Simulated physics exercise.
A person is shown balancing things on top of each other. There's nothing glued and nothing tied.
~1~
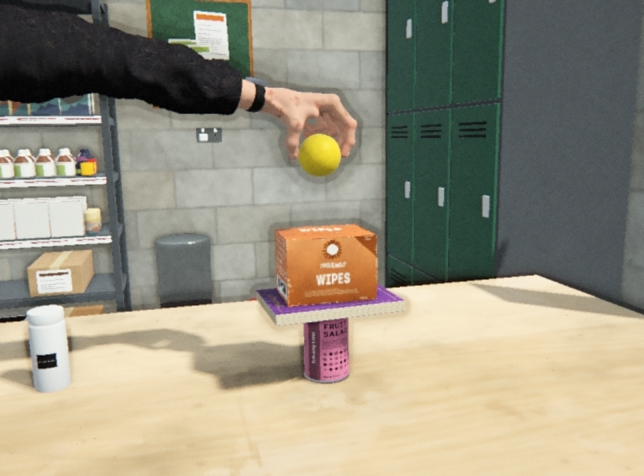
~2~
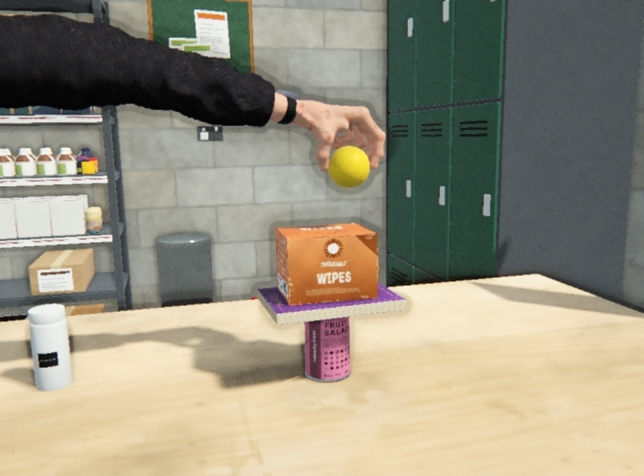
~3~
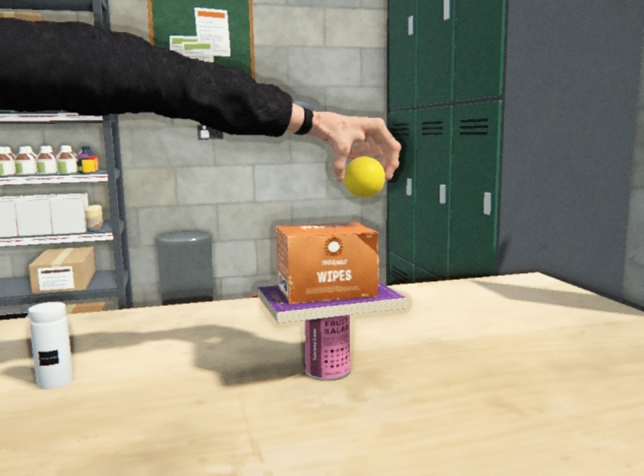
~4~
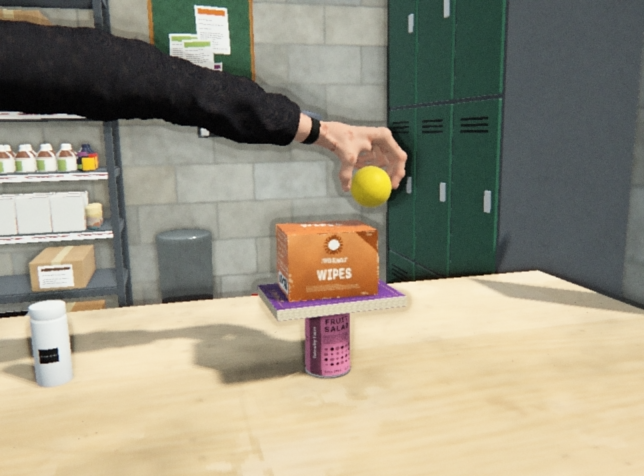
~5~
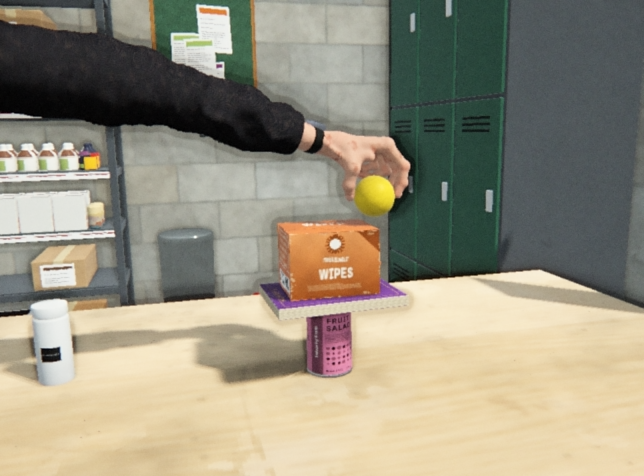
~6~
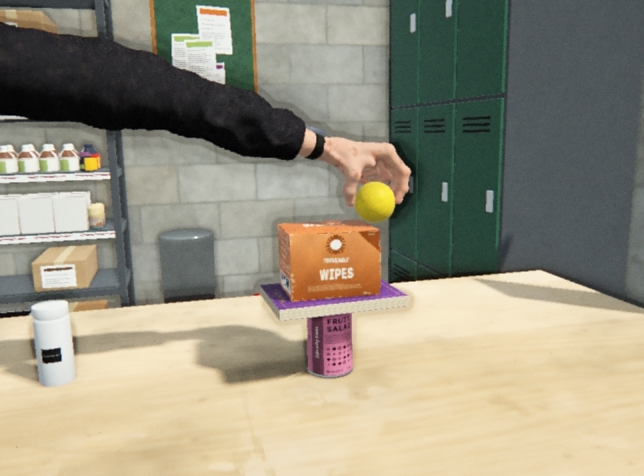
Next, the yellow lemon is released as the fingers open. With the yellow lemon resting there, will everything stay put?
So the pile doesn't survive that.
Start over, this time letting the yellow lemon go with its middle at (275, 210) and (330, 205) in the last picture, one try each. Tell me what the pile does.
So the first time it goes over and the second time it does not fall.
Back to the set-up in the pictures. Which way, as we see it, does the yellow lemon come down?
Rightwards.
Then, 0.40 s on from there, yellow lemon now fallen; orange box turned 11° from how it was put; purple book turned 11° from how it was put.
Then, 0.50 s on from there, orange box turned 5° from how it was put; purple book turned 5° from how it was put.
Then, 1.20 s on from there, orange box shifted a little.
In the end, fallen, yellow lemon; the other 4 unmoved. At the end, from the last picture's camera, yellow lemon near (483, 333). The pile comes apart.
